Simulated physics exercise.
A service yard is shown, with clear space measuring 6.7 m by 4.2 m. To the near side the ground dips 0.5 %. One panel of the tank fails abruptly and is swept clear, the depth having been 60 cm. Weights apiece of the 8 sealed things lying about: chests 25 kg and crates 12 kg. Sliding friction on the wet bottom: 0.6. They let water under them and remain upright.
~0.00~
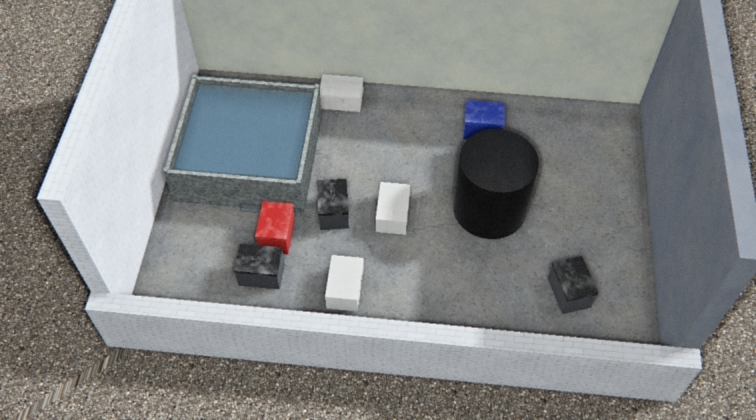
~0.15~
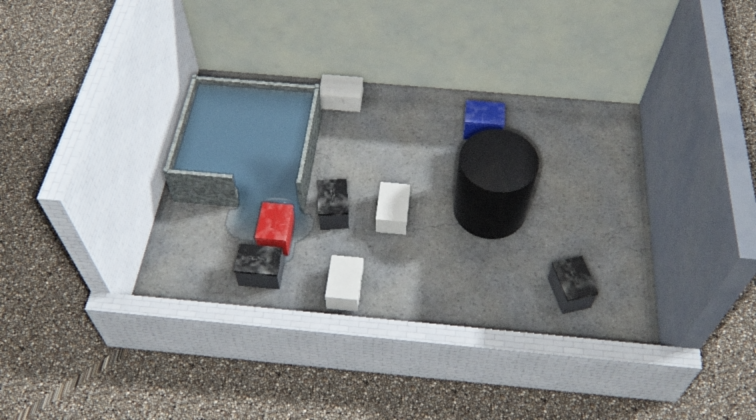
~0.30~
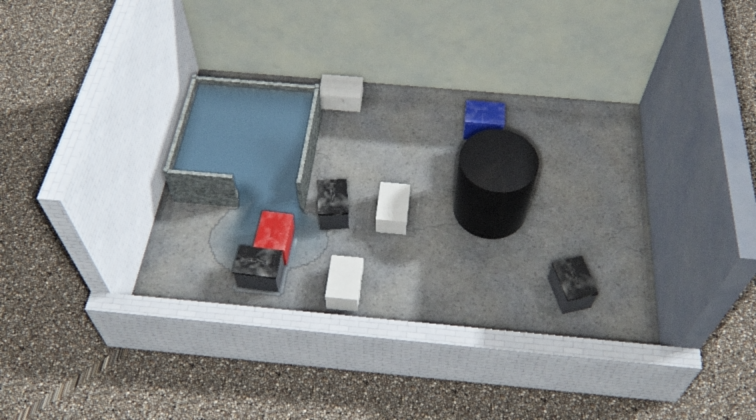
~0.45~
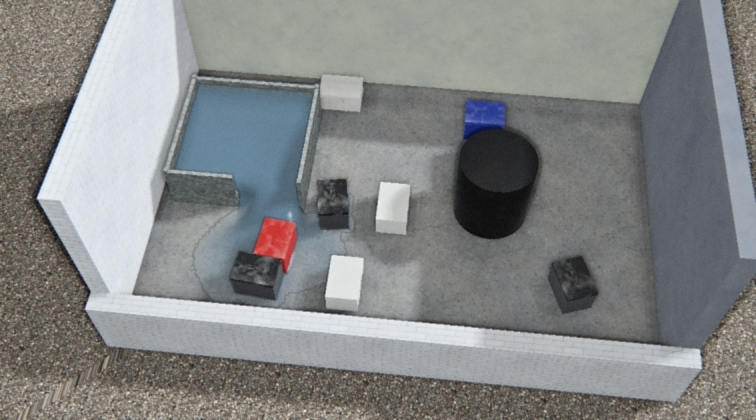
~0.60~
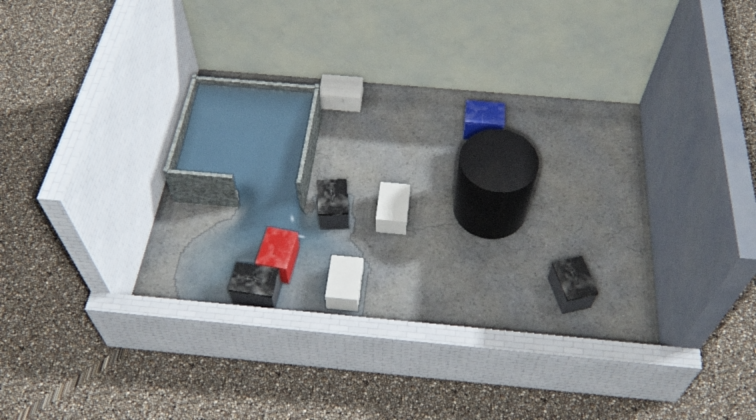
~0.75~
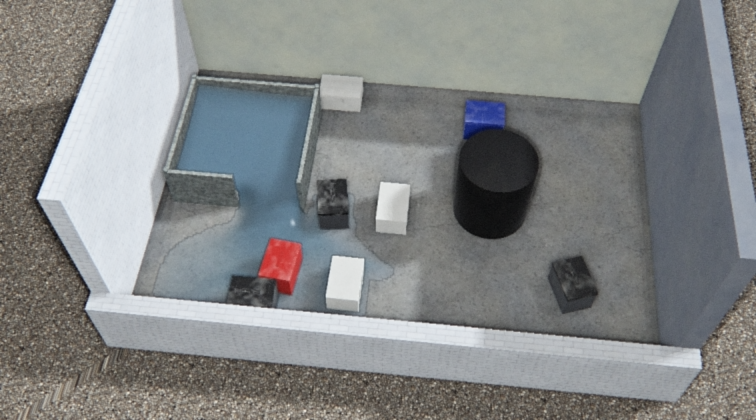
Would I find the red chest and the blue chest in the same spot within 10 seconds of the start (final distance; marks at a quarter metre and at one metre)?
The red chest? It relocates a long way. The blue chest? It does not go anywhere much.
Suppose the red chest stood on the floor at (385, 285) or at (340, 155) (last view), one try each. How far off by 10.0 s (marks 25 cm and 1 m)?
Results, in order: Displaced moderately, then essentially stationary.
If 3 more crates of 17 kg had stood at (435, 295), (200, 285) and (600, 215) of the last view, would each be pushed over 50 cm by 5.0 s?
Answers, first to last: Exceeding, exceeding, not exceeding.
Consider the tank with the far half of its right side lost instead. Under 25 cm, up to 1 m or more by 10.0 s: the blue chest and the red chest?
Note: Blue chest swept well away, red chest unmoved.
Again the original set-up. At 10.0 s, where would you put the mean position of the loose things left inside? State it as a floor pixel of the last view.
(430, 203).
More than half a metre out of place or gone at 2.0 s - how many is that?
By my reckoning, 3.
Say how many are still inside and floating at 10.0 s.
Then: 2.
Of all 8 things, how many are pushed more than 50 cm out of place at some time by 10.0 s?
The answer here is 3.
After 2.0 s the red chest is near (385, 305), 1.9 m from its start, afloat; the blue chest is near (485, 112), 0.0 m from its start, aground; 2 afloat.
After 4.5 s the red chest is near (530, 277), 3.3 m from its start, aground; the blue chest is near (485, 112), 0.0 m from its start, aground; 2 afloat.
After 7.0 s the red chest is near (531, 277), 3.3 m from its start, aground; the blue chest is near (485, 112), 0.0 m from its start, aground; 1 afloat.
After 10.0 s the red chest is near (531, 277), 3.3 m from its start, aground; the blue chest is near (485, 112), 0.0 m from its start, aground; 2 afloat.
